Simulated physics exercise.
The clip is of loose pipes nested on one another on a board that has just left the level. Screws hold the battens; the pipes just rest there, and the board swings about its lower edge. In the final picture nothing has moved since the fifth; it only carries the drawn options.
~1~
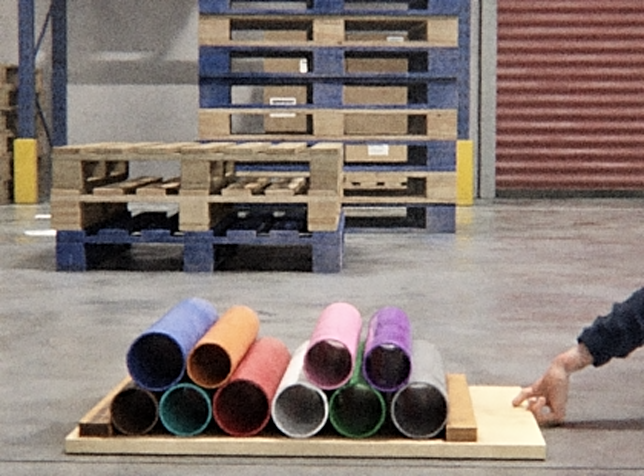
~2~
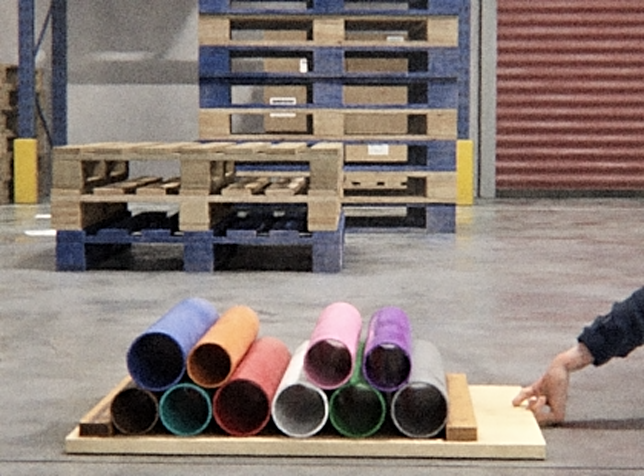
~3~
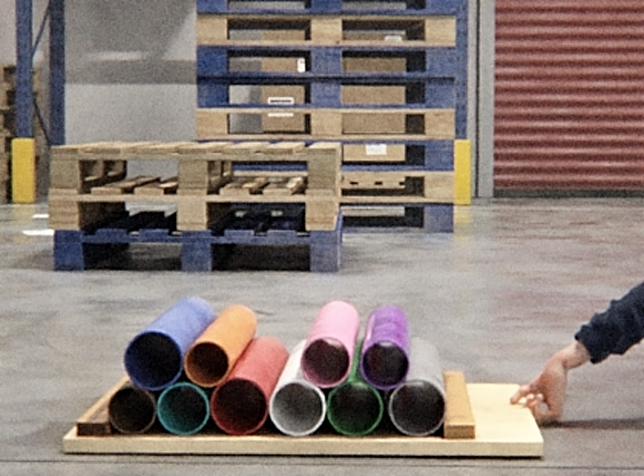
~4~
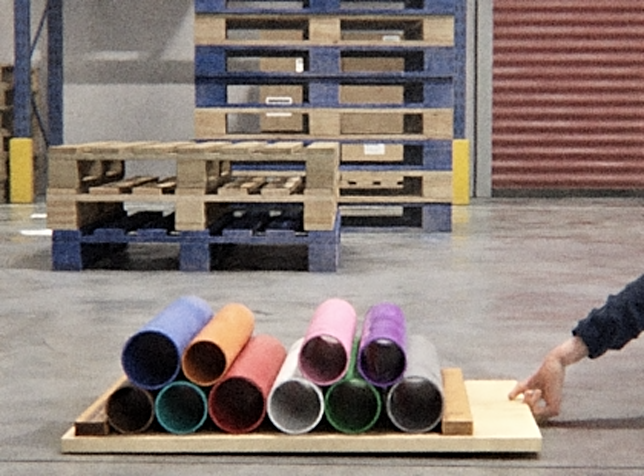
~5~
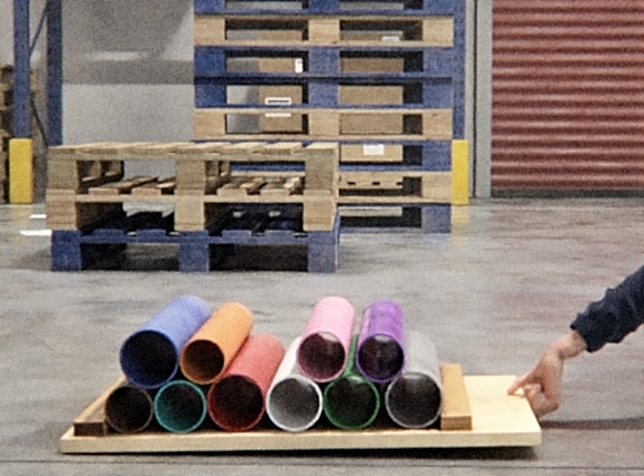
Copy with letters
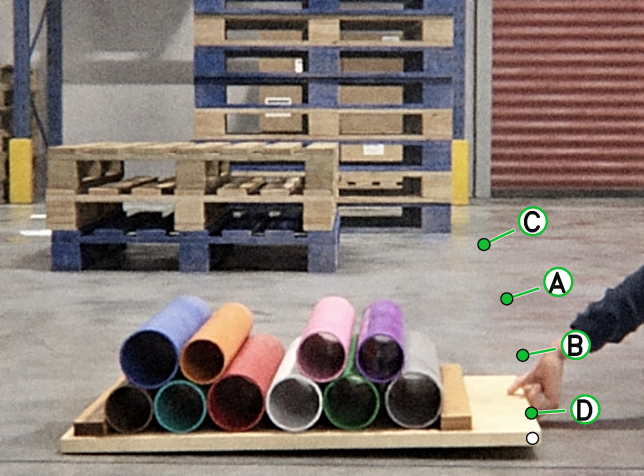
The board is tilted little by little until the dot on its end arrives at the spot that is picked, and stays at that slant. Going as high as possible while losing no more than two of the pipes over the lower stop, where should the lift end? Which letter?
C is the limit.
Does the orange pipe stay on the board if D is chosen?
Yes, with D.
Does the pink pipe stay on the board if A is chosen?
Yes.
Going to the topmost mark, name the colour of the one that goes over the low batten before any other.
First is the blue one.
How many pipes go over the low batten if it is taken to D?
With D, none.
On the marked copy, A at (507, 299); B at (523, 355); C at (484, 245); D at (532, 413); the white dot at (533, 438).
Following C. Soon after the start, board at 16°.
Later, board at 26°.
In the end, board at 26°, one over the low batten (blue).
As for the rest, A none over the low batten; B none over the low batten; D none over the low batten.
